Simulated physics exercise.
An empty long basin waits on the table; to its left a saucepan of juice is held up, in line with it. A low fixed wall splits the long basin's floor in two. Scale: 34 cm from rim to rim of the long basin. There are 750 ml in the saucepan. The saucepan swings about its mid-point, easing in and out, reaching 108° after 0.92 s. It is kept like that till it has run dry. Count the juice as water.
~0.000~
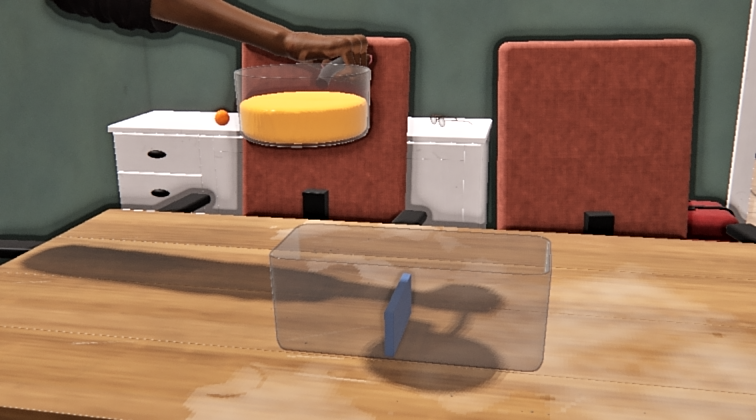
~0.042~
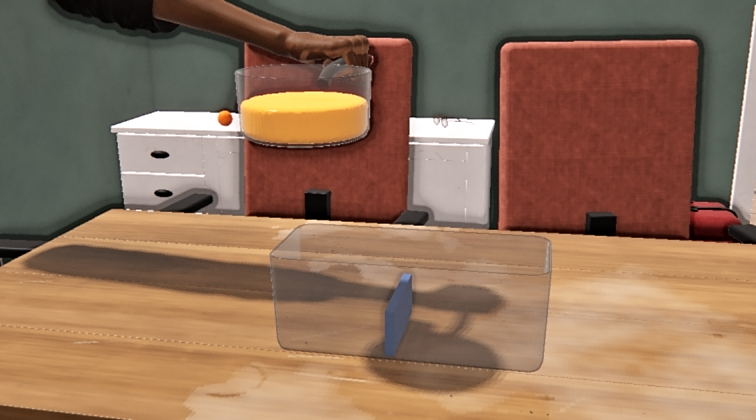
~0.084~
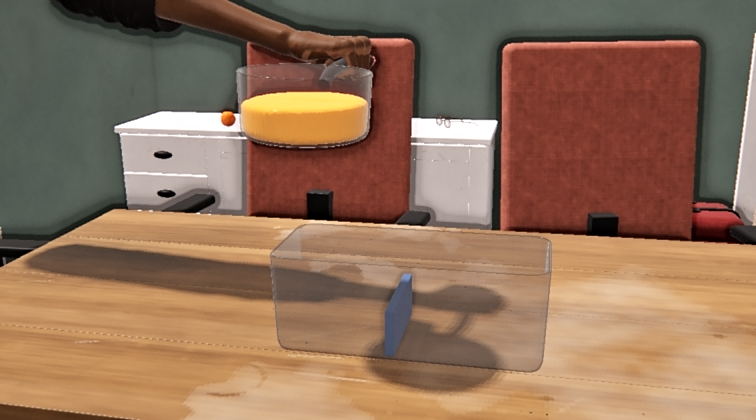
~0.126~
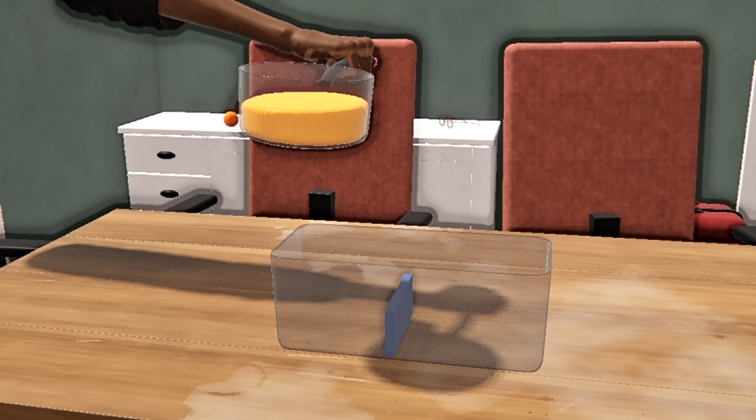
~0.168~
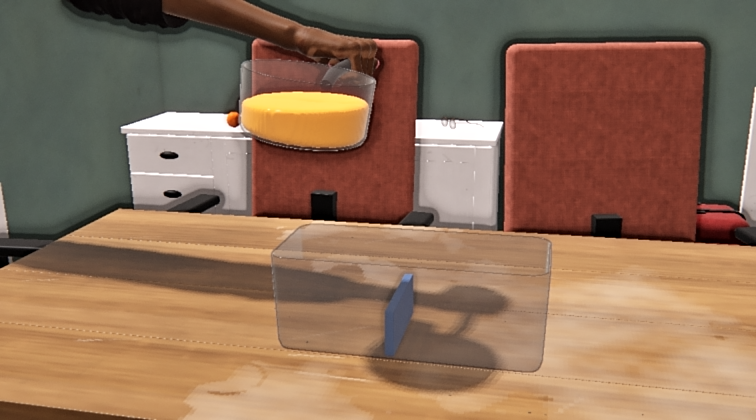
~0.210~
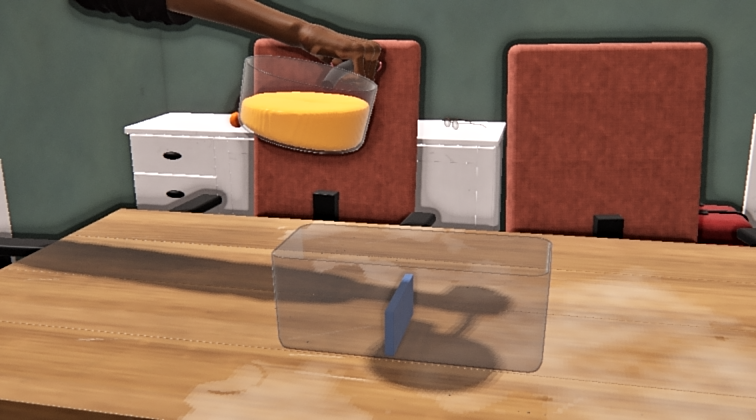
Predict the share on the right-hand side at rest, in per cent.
Roughly 58 per cent is past the wall.
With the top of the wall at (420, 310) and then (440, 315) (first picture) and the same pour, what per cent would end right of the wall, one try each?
In turn about 35 and 15 per cent.
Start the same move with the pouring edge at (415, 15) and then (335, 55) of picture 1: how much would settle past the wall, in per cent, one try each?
In turn about 95 and 25 per cent.
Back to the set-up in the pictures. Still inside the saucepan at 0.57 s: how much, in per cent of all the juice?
Near 58 in a hundred.
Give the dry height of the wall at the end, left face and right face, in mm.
Some 44 mm on the left and 42 mm on the right.
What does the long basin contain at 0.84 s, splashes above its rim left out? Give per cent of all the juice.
Near 74 in a hundred.
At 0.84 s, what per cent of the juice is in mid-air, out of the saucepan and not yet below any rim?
About 14 per cent.
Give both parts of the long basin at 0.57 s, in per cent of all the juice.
Left about 0, right about 2.
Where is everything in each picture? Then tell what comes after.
It leans 0°; its right rim is at (367, 73); the juice meets the walls at (246, 99) and (366, 102); the long basin's rim runs from (284, 241) to (550, 257); the wall's top is at (399, 293), in the first picture.
It leans 1°; its right rim is at (368, 74); the juice meets the walls at (247, 100) and (367, 102), in the second picture.
It leans 2°; its right rim is at (369, 77); the juice meets the walls at (248, 99) and (367, 103), in the third picture.
It leans 5°; its right rim is at (371, 80); the juice meets the walls at (248, 99) and (368, 104), in the fourth picture.
It leans 9°; its right rim is at (373, 85); the juice meets the walls at (249, 98) and (368, 105), in the fifth picture.
It leans 13°; its right rim is at (374, 91); the juice meets the walls at (249, 98) and (369, 106), in the sixth picture.
Then, 0.57 s in, the tilt is 74° and 58 per cent is still to pour, 0 is left of the wall and 2 right of it.
Then, 0.84 s in, the tilt is 106° and 11 per cent is still to pour, 17 is left of the wall and 57 right of it.
Then, 1.12 s in, the tilt is 108° and 0 per cent is still to pour, 39 is left of the wall and 58 right of it.
Then, 1.42 s in, the tilt is 108° and 0 per cent is still to pour, 41 is left of the wall and 58 right of it.
Finally, 41 per cent lies left of the wall, 58 right of it and 1 outside.
